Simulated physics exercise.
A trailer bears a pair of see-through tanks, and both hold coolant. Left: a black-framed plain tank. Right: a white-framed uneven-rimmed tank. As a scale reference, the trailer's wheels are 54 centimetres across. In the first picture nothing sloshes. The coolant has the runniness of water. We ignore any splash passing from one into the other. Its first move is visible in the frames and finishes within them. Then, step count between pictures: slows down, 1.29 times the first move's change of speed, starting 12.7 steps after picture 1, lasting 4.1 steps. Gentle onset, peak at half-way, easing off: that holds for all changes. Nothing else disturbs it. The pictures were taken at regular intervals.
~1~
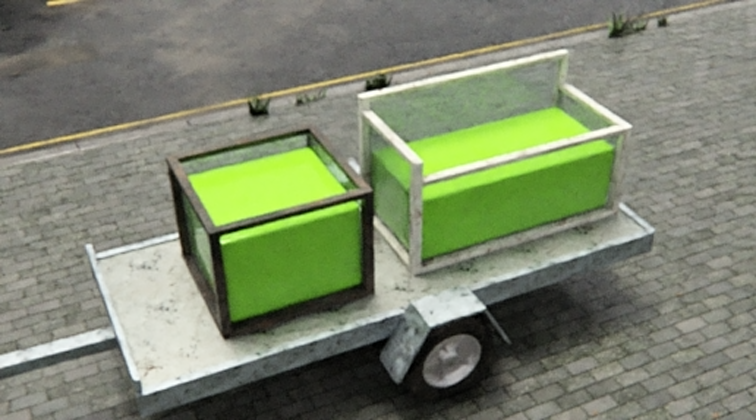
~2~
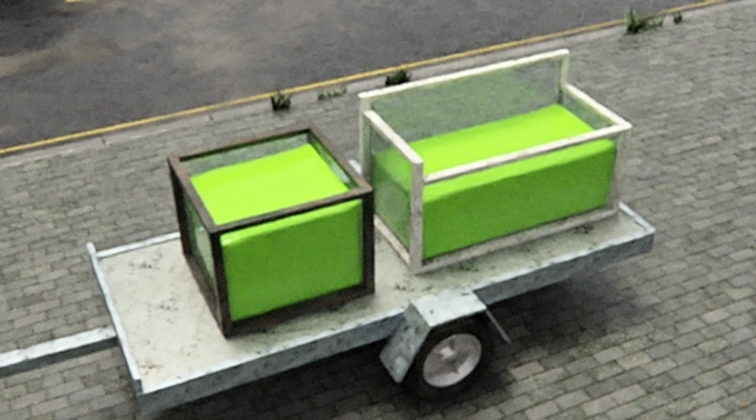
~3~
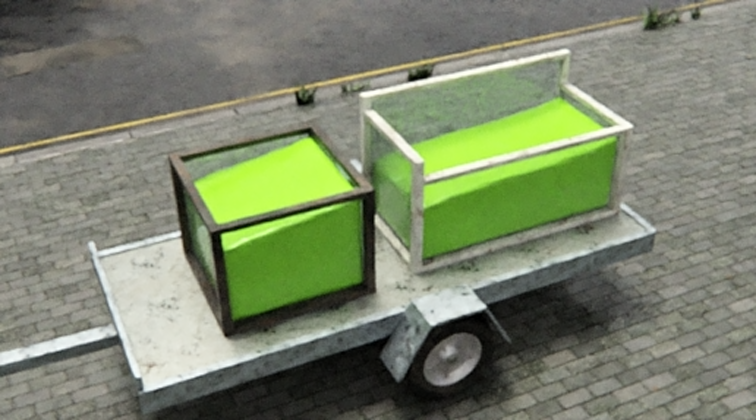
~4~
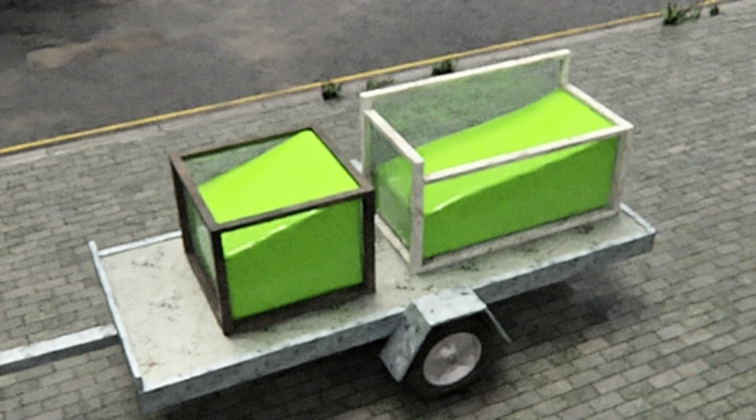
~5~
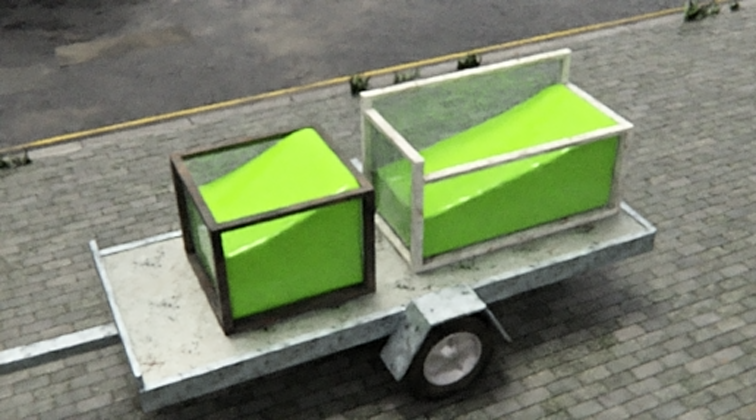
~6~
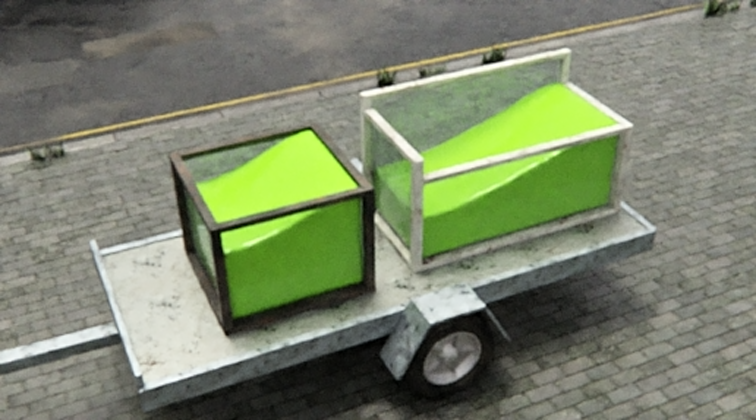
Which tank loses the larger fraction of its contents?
Most likely the left-hand vessel comes off worse.
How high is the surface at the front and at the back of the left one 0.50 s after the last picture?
Front level 62 cm, back level 42 cm.
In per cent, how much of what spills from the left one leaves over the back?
I'd put it at about 20 percent of what spills.
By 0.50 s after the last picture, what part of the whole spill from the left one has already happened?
Around 0 percent of it.
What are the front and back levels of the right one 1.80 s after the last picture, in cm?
Front: 38 cm; back: 50 cm.
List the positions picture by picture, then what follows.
In the first frame, left tank, levels hidden; right tank, front level (424, 191), back level (598, 145); the front is on the left, levels are read along the near walls.
In the second frame, left tank, levels hidden; right tank, front level (424, 191), back level (598, 144).
In the third frame, left tank, front level (231, 237); right tank, front level (425, 200).
In the fourth frame, left tank, front level (232, 246), back level (342, 184); right tank, front level (425, 204), back level (602, 128).
In the fifth frame, left tank, front level (233, 247), back level (342, 180); right tank, front level (425, 210), back level (603, 120).
In the sixth frame, left tank, front level (232, 242), back level (342, 186); right tank, front level (425, 210), back level (602, 121).
Then, 0.50 s after the last picture, the left one has lost nothing (front 61 cm, back 42 cm); the right one has lost nothing (front 47 cm, back 37 cm).
Then, 1.10 s after the last picture, the left one has lost nothing (front 50 cm, back 53 cm); the right one has lost nothing (front 46 cm, back 26 cm).
Then, 1.80 s after the last picture, the left one has lost 2 per cent, over the front (front 39 cm, back 66 cm); the right one has lost nothing (front 38 cm, back 50 cm).
Then, 4.29 s after the last picture, the left one has lost 4 per cent, over the front and the back, a little elsewhere; the right one has lost nothing.
